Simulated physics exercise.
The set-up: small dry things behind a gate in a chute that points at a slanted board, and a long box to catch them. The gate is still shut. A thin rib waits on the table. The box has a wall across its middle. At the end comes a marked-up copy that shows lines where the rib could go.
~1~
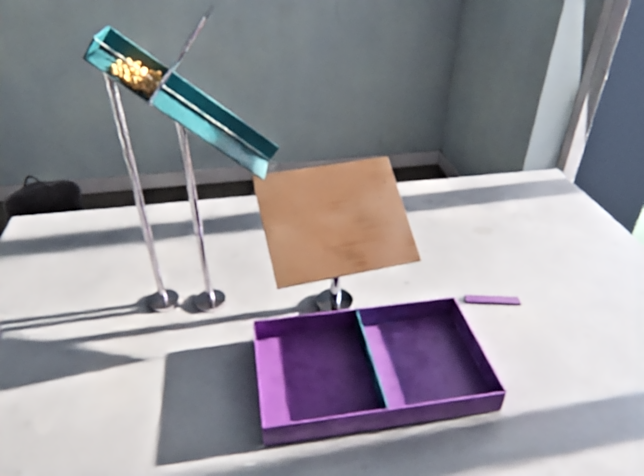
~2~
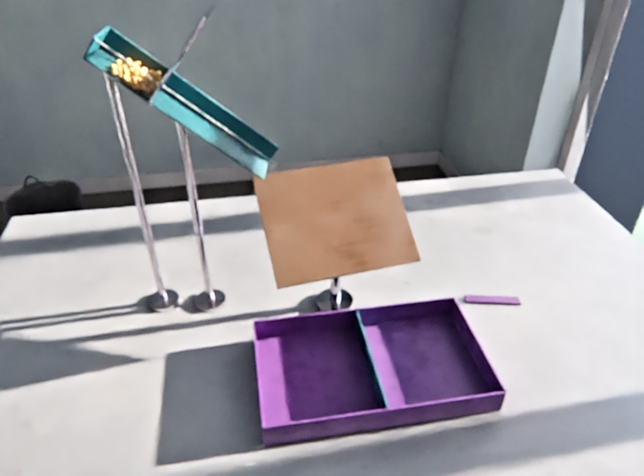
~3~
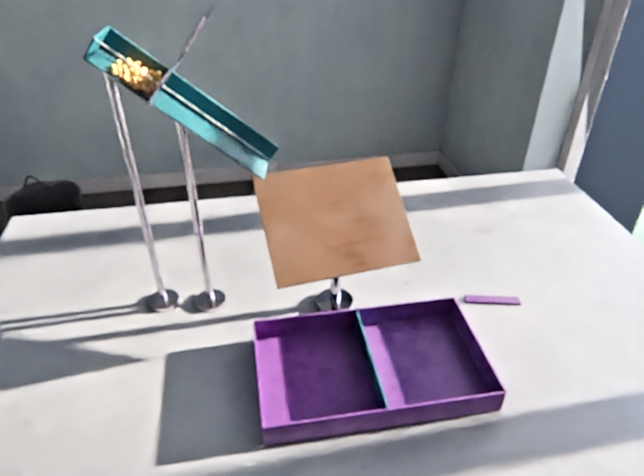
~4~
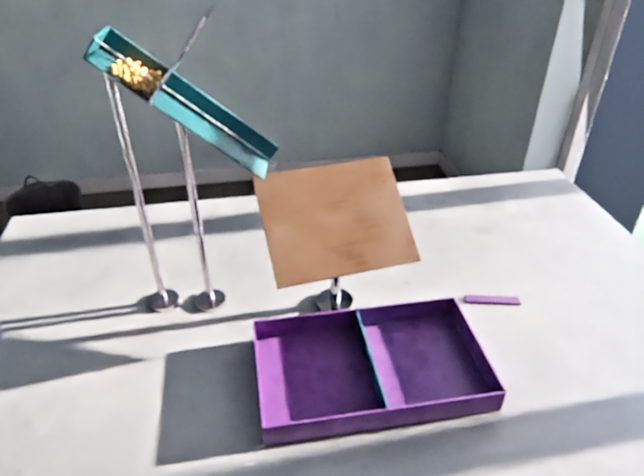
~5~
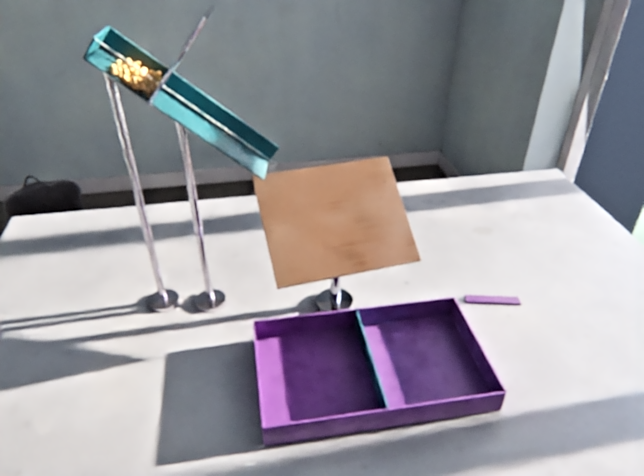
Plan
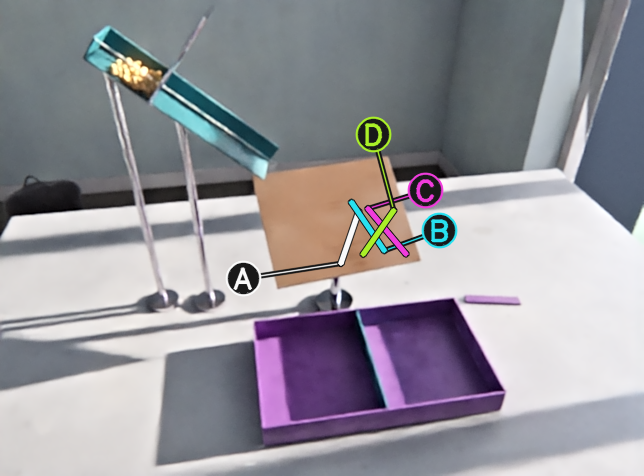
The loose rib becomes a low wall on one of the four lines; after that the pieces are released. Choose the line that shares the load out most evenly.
Best: D.
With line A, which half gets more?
The left half.
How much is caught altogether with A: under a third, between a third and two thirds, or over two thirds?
Over two thirds.
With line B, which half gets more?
The right half.
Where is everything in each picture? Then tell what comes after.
Load behind the gate at (141, 75), dried chickpeas; lip of the chute at (266, 171), sloping fairly steeply, in the first frame.
Middle of the board at (336, 218), tilted fairly steeply; middle of its low edge at (352, 274); of its high edge at (322, 166), in the second frame.
Front corners of the box at (263, 428) and (506, 392); front end of its middle wall at (388, 409), in the third frame.
Middle of the load at (141, 75); lip at (266, 171), in the fourth frame.
Middle of the load at (141, 75); lip at (266, 171), in the fifth frame.
On the marked copy, line A from (358, 211) to (340, 263); line B from (351, 202) to (384, 250); line C from (367, 208) to (406, 254); line D from (393, 210) to (363, 254).
For line A, of what is caught, nearly all in the left half, a small part in the right.
For line B, of what is caught, a small part in the left half, nearly all in the right.
For line C, of what is caught, a small part in the left half, nearly all in the right.
For line D, of what is caught, about a third in the left half, about two thirds in the right.
